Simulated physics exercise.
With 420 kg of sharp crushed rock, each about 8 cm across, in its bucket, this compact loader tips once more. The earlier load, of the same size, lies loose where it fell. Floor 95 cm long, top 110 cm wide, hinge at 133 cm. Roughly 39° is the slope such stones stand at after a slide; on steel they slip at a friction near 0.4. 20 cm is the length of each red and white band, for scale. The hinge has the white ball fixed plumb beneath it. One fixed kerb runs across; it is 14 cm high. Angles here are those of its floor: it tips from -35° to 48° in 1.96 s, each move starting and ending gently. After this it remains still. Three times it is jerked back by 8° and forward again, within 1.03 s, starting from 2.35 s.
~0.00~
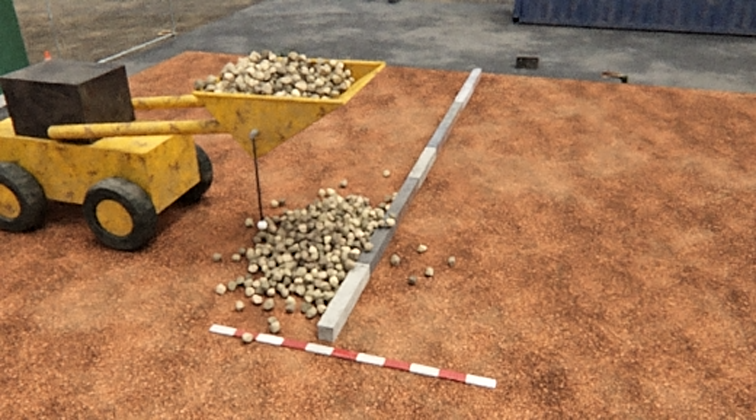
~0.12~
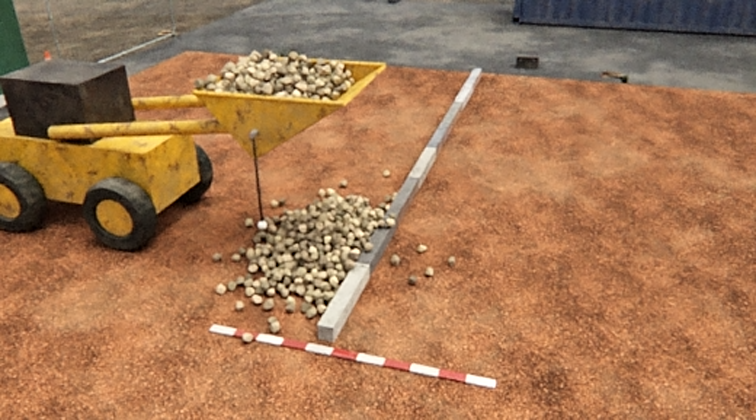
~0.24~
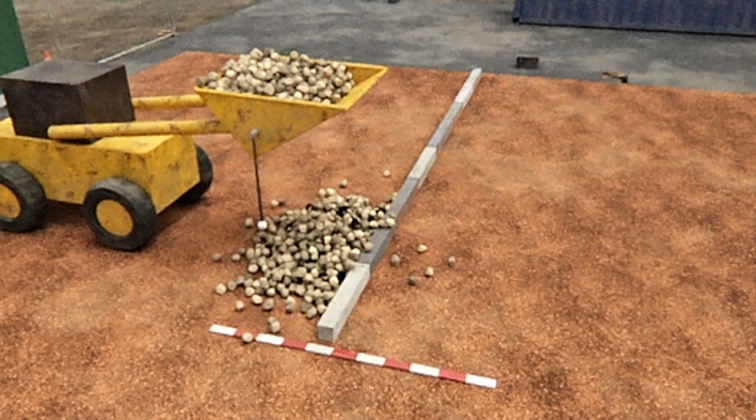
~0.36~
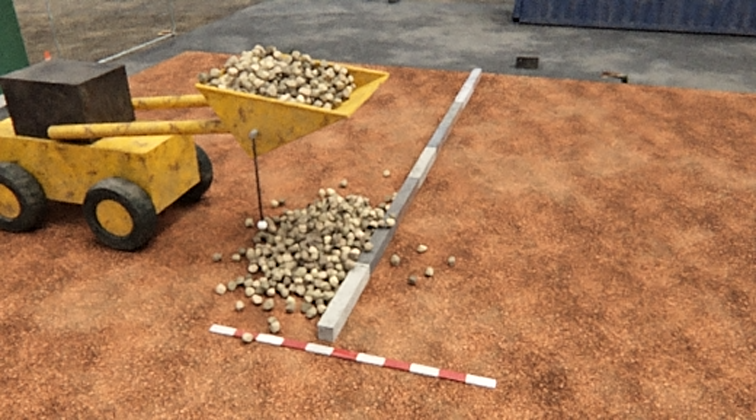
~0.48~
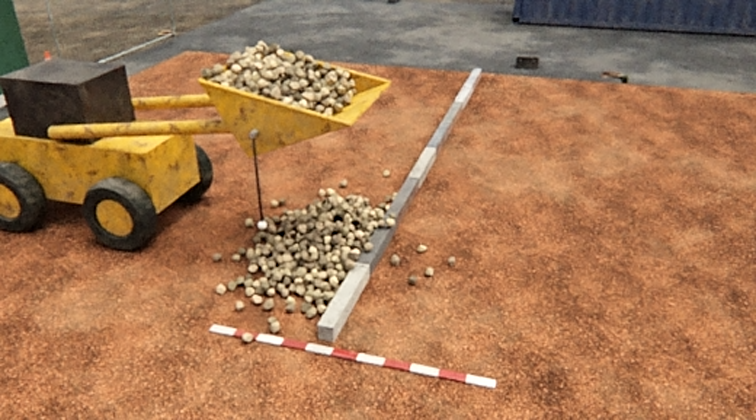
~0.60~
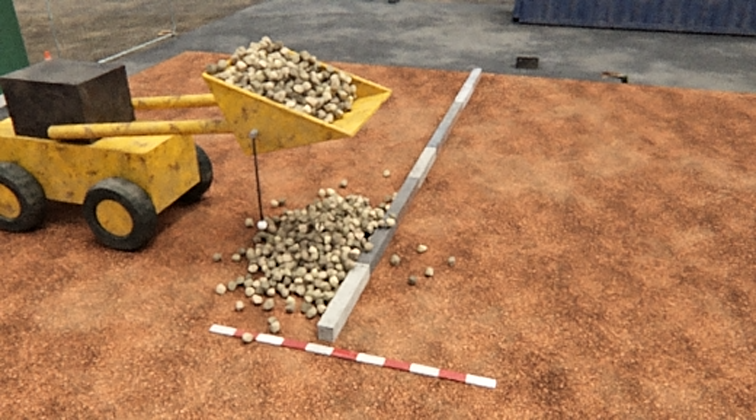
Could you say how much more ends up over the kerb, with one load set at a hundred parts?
I'd put it at 59 parts in every hundred.
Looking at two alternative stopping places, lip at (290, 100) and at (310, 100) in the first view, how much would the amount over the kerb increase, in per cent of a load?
Near 10 per cent from the first place, 25 from the second.
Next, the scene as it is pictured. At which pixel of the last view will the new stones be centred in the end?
Their centre rests close to (392, 243).
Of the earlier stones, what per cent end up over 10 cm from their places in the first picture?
Close to 0 in a hundred of them.
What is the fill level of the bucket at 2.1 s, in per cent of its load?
Close to 10 in a hundred is still held.
After 1.5 s the floor is at 35°; in per cent of one load, 93 in the bucket, 106 on this side of the kerb, 1 over the kerb; the foremost stones are at (409, 245).
After 2.1 s the floor is at 48°; in per cent of one load, 11 in the bucket, 154 on this side of the kerb, 35 over the kerb; the foremost stones are at (450, 254).
After 3.8 s the floor is at 48°; in per cent of one load, 0 in the bucket, 140 on this side of the kerb, 60 over the kerb; the foremost stones are at (528, 261).
After 6.5 s the floor is at 48°; in per cent of one load, 0 in the bucket, 140 on this side of the kerb, 60 over the kerb; the foremost stones are at (528, 261). Net gain over the kerb, 59.
